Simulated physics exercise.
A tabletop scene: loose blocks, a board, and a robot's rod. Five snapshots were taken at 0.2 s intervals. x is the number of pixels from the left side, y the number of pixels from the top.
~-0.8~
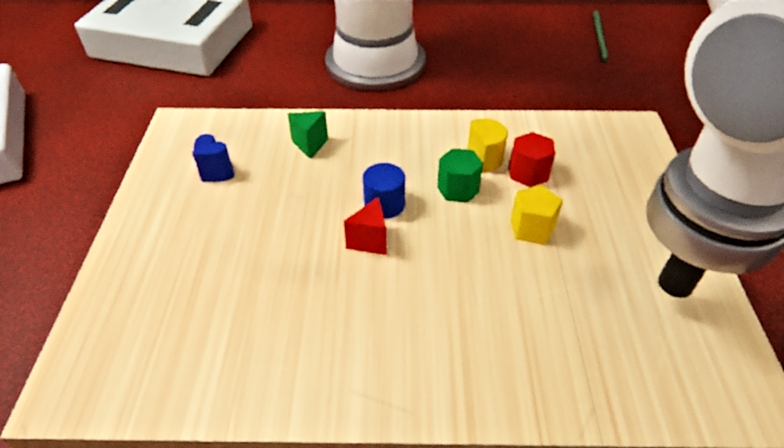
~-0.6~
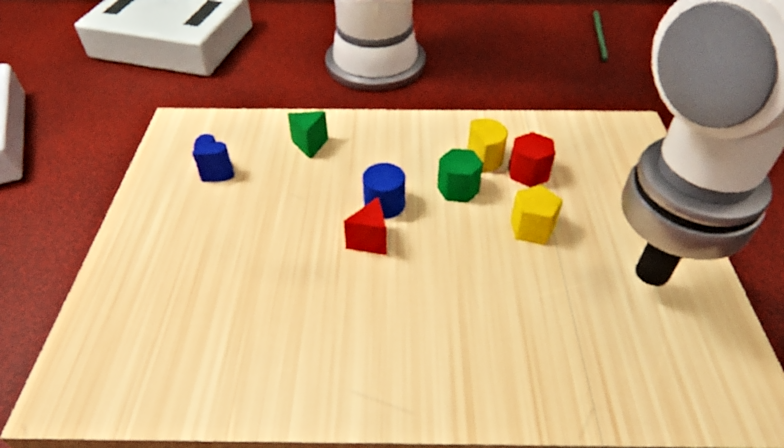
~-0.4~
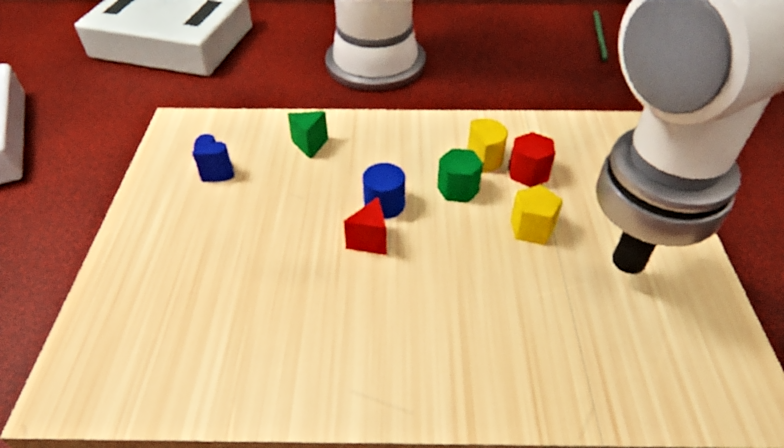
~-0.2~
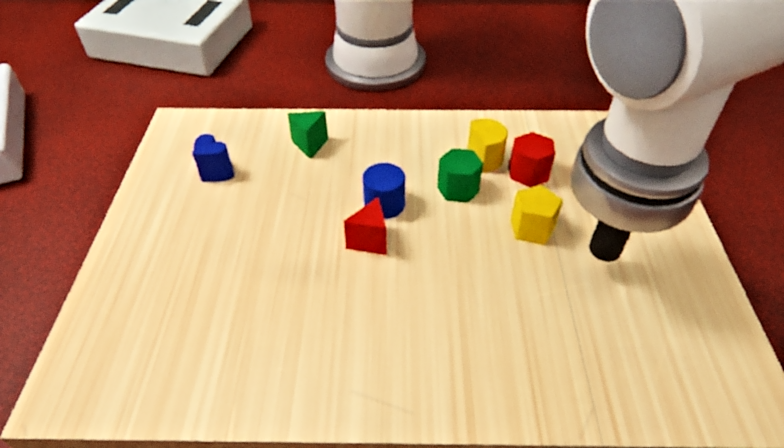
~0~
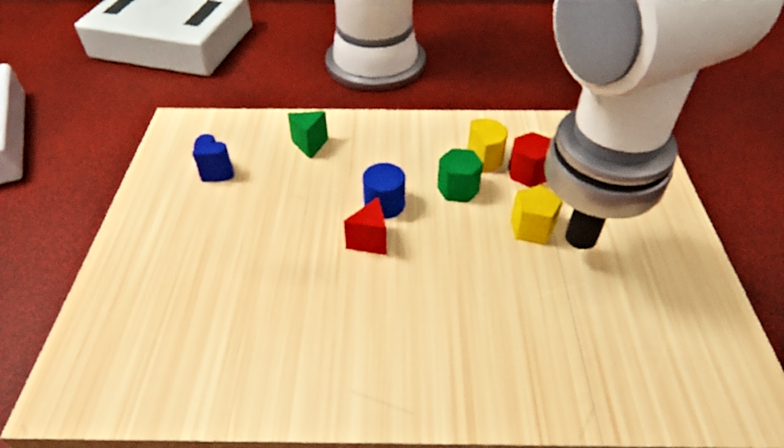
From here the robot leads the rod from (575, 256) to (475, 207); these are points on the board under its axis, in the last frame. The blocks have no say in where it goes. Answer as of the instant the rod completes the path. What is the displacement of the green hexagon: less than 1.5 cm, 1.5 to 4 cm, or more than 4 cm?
The green hexagon moves 1.5-4 cm.
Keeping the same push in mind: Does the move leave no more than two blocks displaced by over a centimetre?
Short answer: Yes.
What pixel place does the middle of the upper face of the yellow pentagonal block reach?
It should be at about (487, 157).
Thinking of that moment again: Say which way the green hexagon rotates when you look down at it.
It rotates counterclockwise.
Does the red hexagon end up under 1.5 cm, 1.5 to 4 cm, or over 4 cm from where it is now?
Under 1.5 cm.
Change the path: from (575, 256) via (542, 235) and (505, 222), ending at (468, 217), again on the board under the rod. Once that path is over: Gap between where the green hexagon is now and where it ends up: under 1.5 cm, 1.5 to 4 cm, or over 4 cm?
By the end of the path, it will have gone between 1.5 and 4 cm.
The first path, step by step. One third of the way, rod at (544, 221); yellow pentagonal block at (523, 189), turned 15° clockwise.
Two thirds of the way, rod at (509, 204); yellow pentagonal block at (500, 170), turned 45° clockwise.
At the end, rod at (478, 189); green hexagon at (448, 150), turned 30° anticlockwise; yellow half-round block not moved; red hexagon not moved; yellow pentagonal block at (487, 157), turned 85° clockwise.
